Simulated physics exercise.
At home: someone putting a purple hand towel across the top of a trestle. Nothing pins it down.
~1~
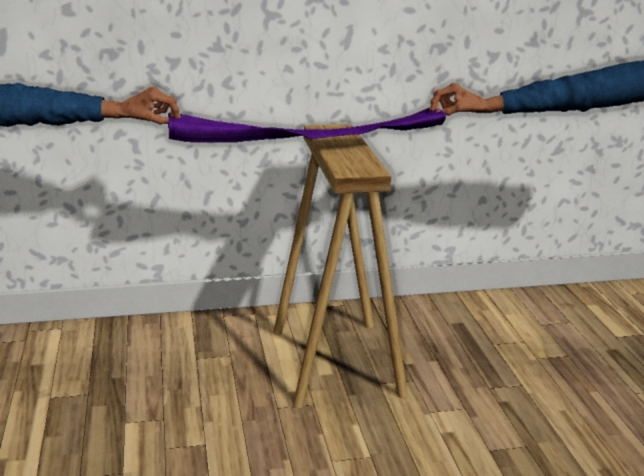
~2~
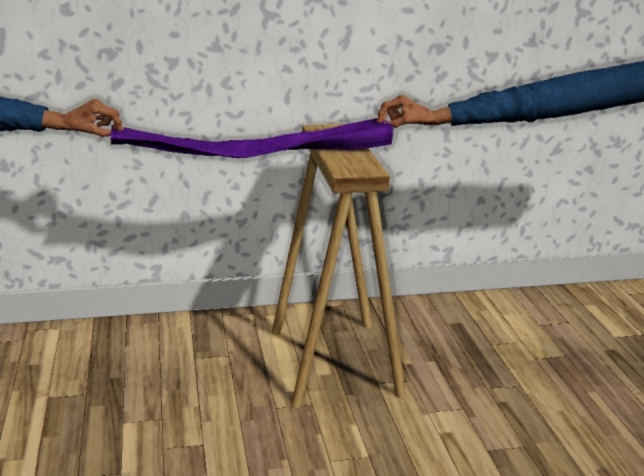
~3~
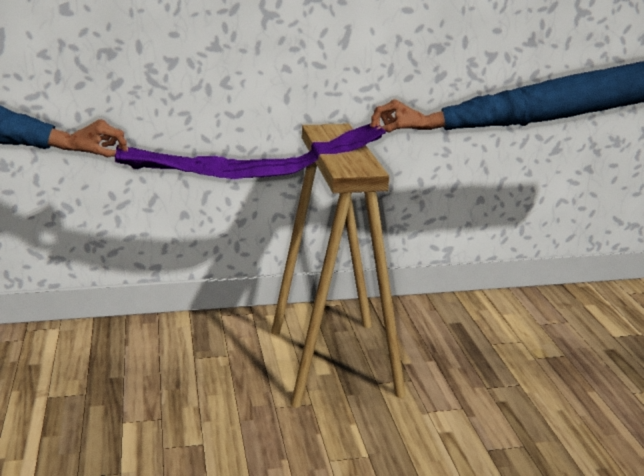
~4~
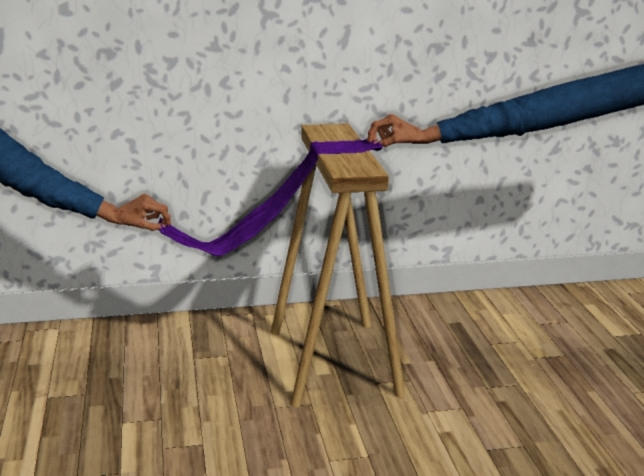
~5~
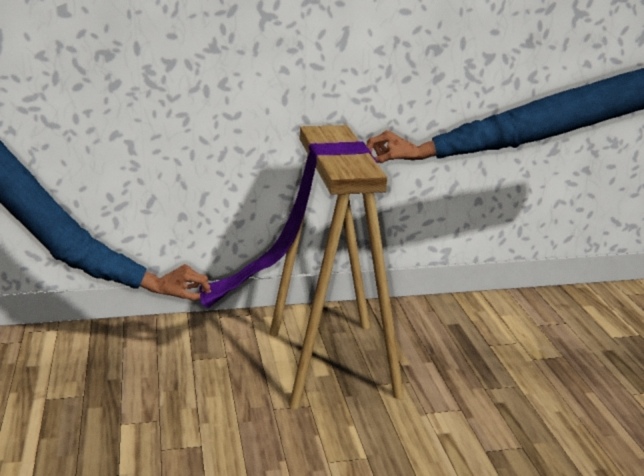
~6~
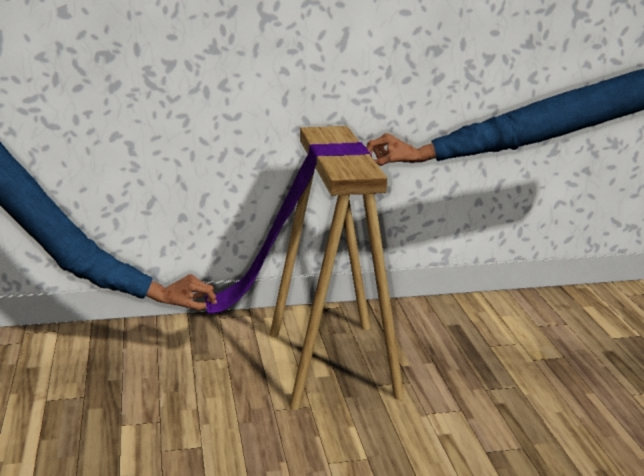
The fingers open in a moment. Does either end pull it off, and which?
It comes off to the left.
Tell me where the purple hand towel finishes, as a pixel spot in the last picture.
Its centre ends up at (292, 367).
Then, 0.24 s on from there, hand towel sliding left.
Then, 0.48 s on from there, hand towel clear of the top and falling near (292, 334).
Then, 0.74 s on from there, hand towel in a heap on the floor near (292, 365).
In the end, hand towel in a heap on the floor near (292, 367). The purple hand towel falls on the left side.
